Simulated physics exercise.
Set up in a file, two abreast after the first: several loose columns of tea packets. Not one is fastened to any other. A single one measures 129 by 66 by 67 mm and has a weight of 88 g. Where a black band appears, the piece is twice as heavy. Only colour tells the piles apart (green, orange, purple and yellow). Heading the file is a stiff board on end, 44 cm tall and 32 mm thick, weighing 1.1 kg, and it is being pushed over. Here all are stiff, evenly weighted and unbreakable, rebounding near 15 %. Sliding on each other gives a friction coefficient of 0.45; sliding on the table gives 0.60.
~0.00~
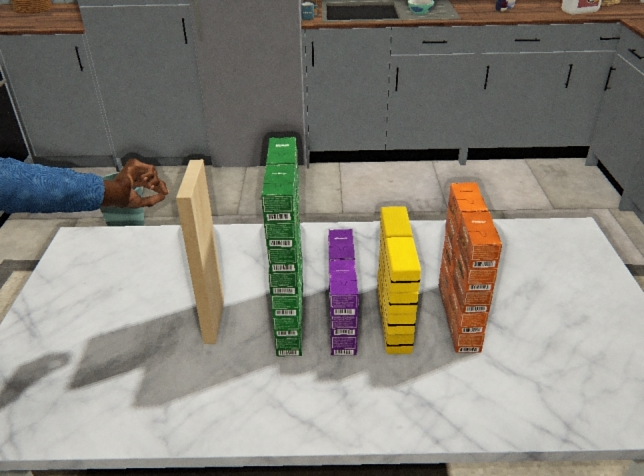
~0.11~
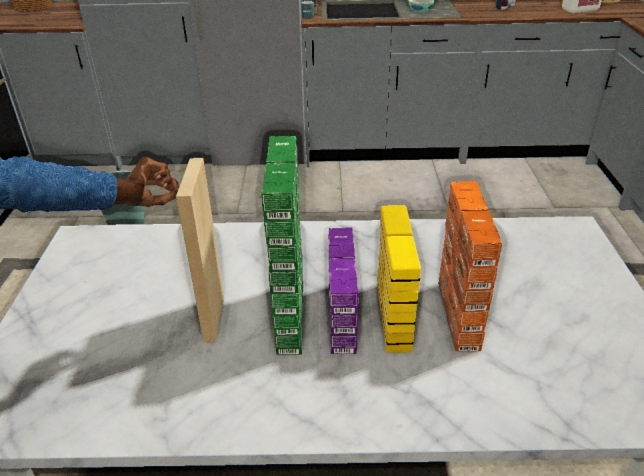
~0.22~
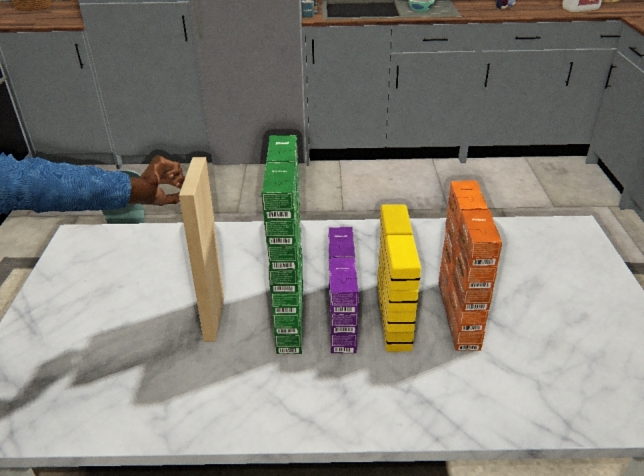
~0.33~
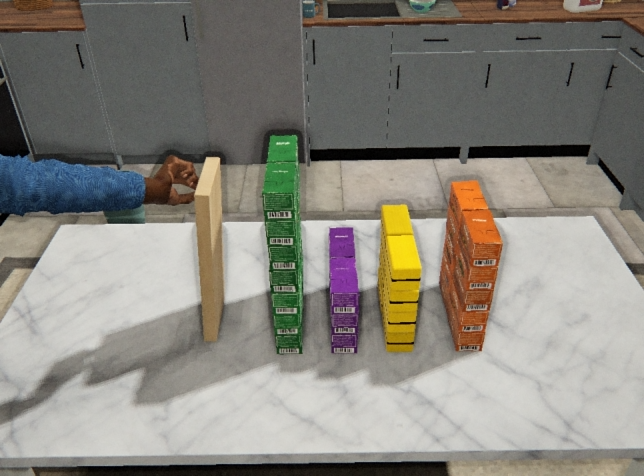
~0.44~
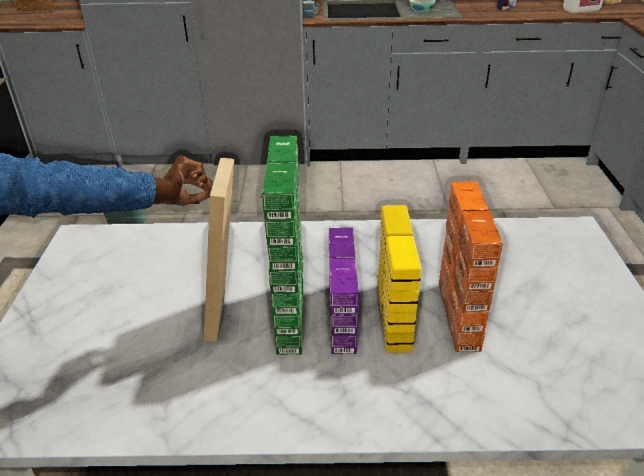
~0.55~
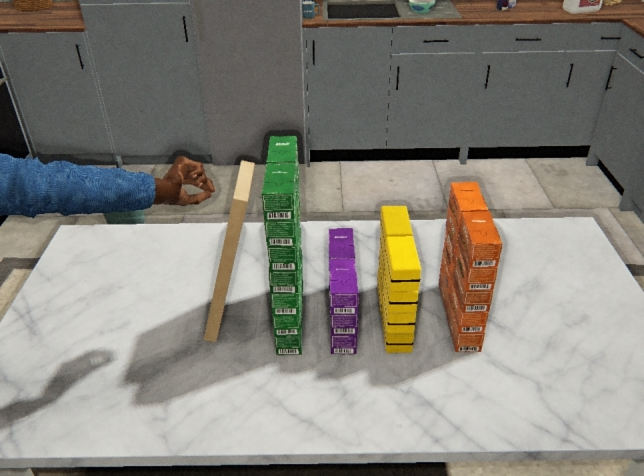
On a marble kitchen counter, a hand pushing a wooden board, which tilts right toward green, purple, yellow and orange packet stacks.
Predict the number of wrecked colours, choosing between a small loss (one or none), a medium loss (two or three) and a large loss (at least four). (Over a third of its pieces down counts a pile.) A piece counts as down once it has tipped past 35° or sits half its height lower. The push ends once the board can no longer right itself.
It is a large loss, at least four.
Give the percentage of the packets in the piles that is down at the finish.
Somewhere near 85 in a hundred.
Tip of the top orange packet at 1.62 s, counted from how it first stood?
At that moment, roughly 90 degrees.
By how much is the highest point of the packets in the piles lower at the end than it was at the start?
About 20 cm.
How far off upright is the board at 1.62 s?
About 70°.
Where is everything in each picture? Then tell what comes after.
In the first picture (each place is the centre of the face we see best), finger (158, 190) 50 mm short, board 0° from upright; top purple packet (343, 276); top yellow packet (403, 253); the others all in place.
Finger (170, 189) 23 mm short, board 0° from upright; top green packet (279, 177), in the second picture.
Finger (182, 188) 5 mm in, board 1° from upright; top orange packet (482, 225), in the third picture.
Finger (195, 188) 33 mm in, board 5° from upright; top green packet (280, 177); the others all in place, in the fourth picture.
Finger (204, 188) 54 mm in, stopped, board 9° from upright; top orange packet (482, 226); the others all in place, in the fifth picture.
Finger (204, 188) 54 mm in, stopped, board 16° from upright; top green packet (279, 178); top purple packet (343, 275); the others all in place, in the sixth picture.
By 0.94 s, board 43° from upright; 6 of the 38 packets down; top green packet tilted 41°, 6 cm lower.
By 1.22 s, board 61° from upright; 13 of the 38 packets down; top green packet on its side; top orange packet tilted 56°.
By 1.62 s, board 70° from upright; 29 of the 38 packets down; top orange packet on its side; top green packet on its side.
When it is over (2.4 s), board 70° from upright; 32 of the 38 packets down; top orange packet on its side; top green packet on its side. Wrecked, green, orange, purple and yellow. In pixels of the last frame, middles, top orange packet near (587, 333), top green packet near (441, 332).
